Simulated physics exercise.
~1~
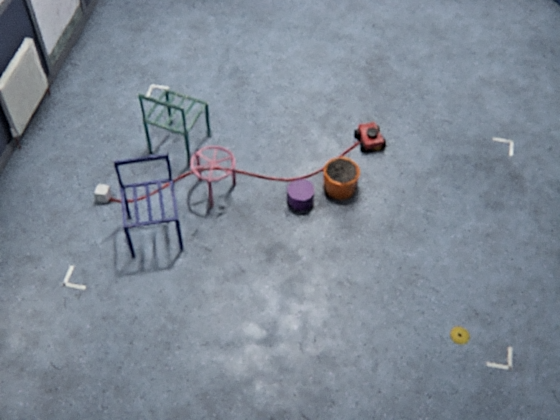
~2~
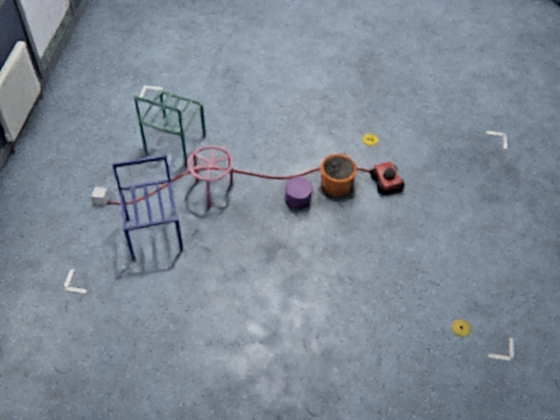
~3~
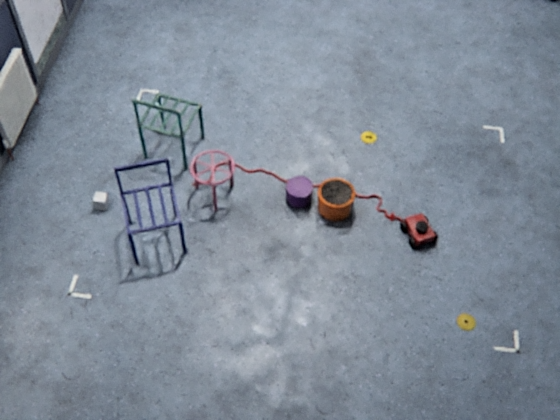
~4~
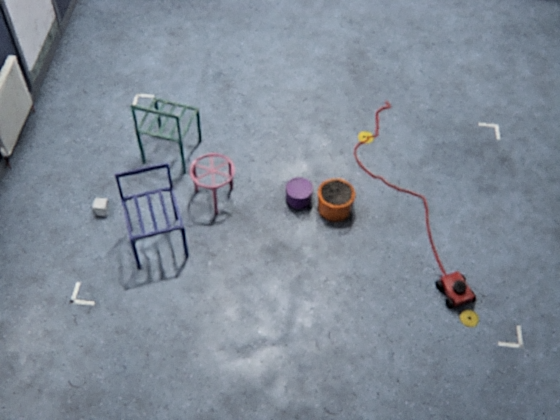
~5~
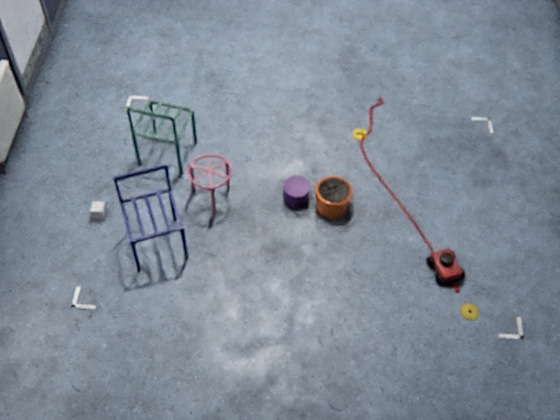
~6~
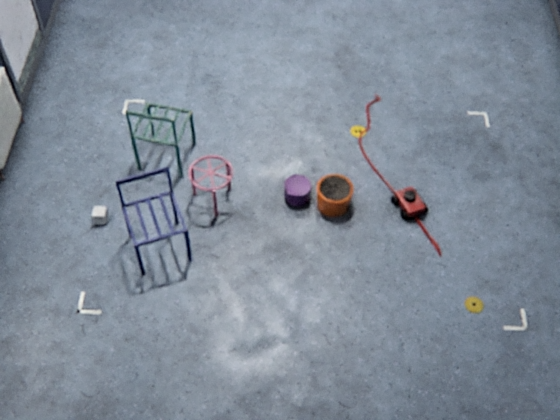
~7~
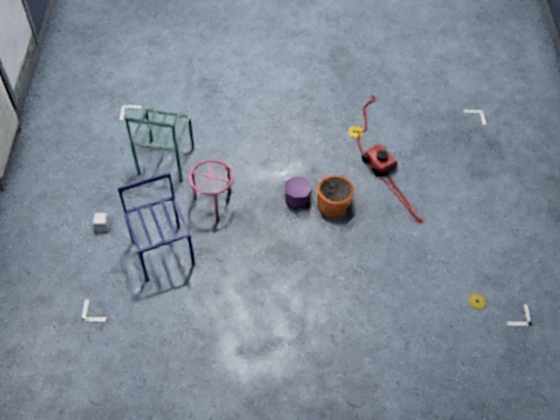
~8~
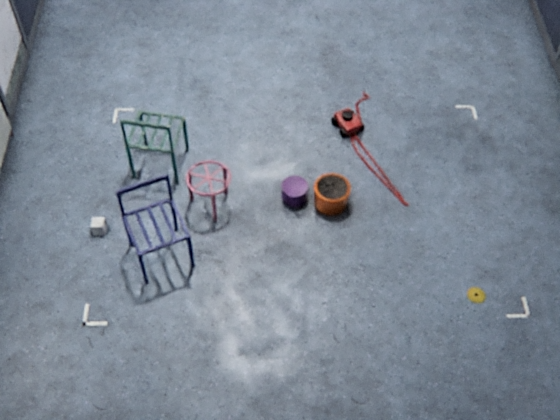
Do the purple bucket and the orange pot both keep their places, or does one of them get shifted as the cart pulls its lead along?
One of them gets shifted. The purple bucket stays put, but the orange pot is moved a little from where it started.
